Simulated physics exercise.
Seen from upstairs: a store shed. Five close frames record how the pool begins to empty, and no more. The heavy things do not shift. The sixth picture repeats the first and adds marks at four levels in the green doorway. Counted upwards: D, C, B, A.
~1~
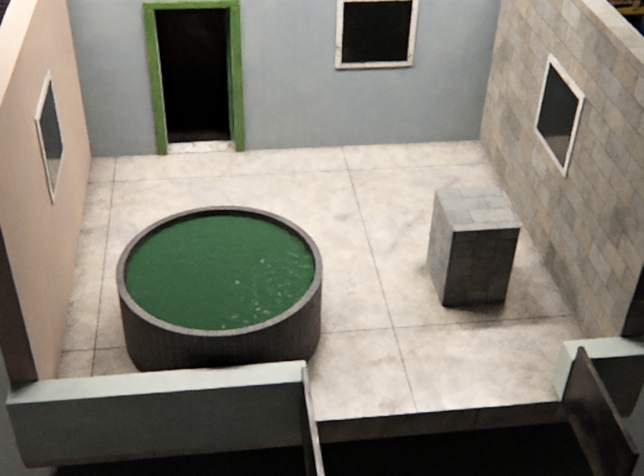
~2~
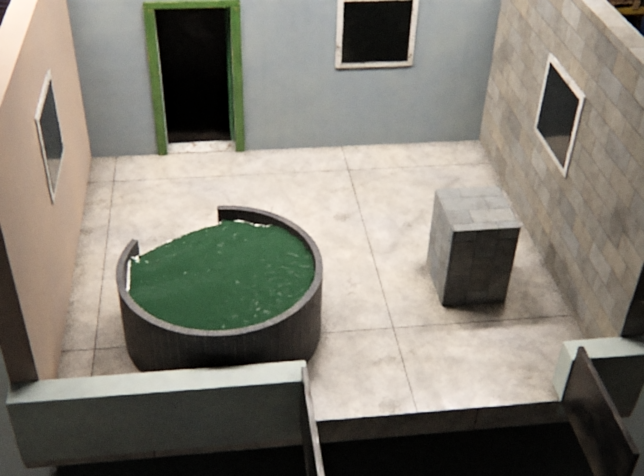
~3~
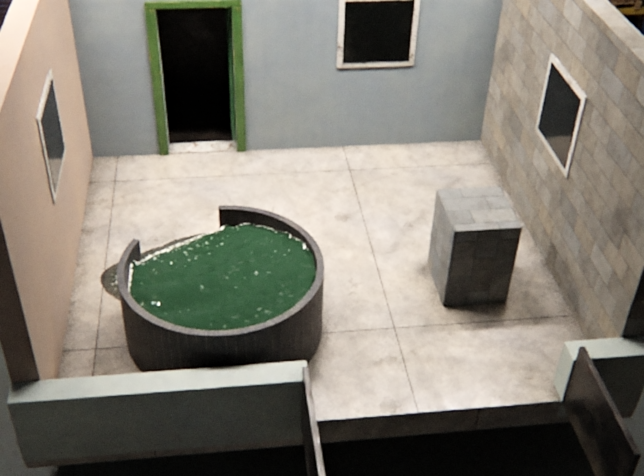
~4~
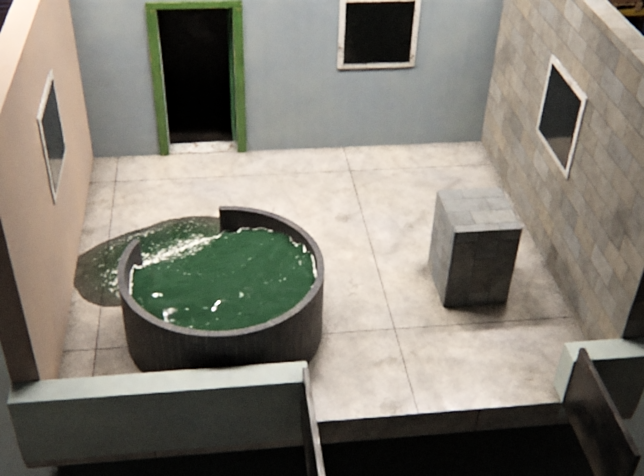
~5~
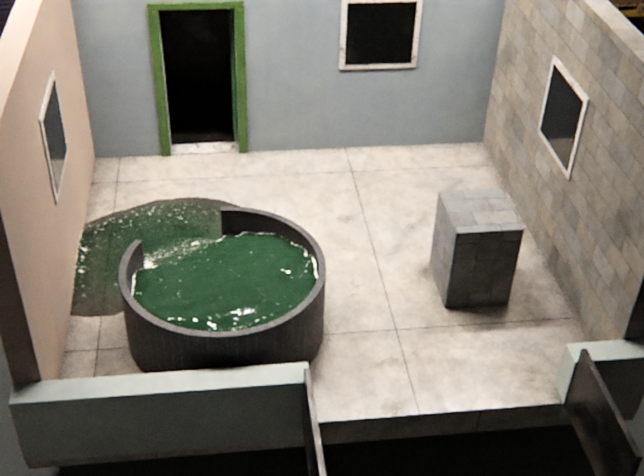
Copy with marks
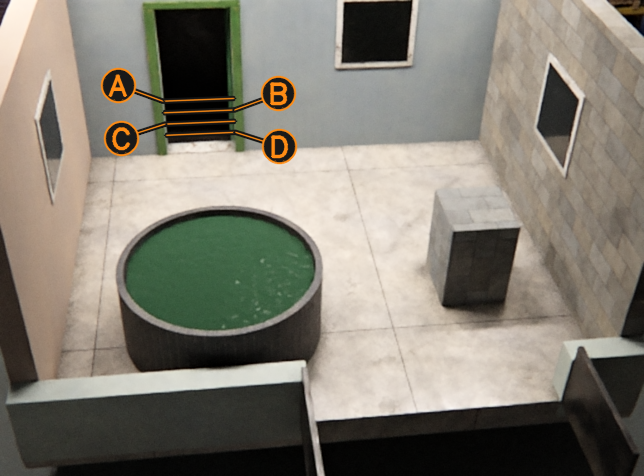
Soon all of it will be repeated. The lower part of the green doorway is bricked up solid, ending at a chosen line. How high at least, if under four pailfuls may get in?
Use line D.
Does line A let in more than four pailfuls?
No.
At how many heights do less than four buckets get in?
All of them.
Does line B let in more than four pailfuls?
No.
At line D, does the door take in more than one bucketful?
No, less.
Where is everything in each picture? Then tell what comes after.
The first picture shows water in the pool at rest, its middle at (221, 271); foot of the green doorway at (202, 153); open gate at (437, 347).
In the second picture, water covers 1 % of the ground, its front hidden from here.
In the third picture, water covers 4 % of the ground, its front hidden from here.
The fourth picture shows front seen at (83, 261), 9 % of the ground wet.
The fifth picture shows front seen at (85, 227), 15 % of the ground wet.
On the marked copy, A at (198, 99); B at (199, 111); C at (200, 122); D at (200, 133); from the bottom up D, C, B, A.
With A, nothing gets over.
With B, nothing gets over.
With C, nothing gets over.
With D, a splash gets over, under a bucket.
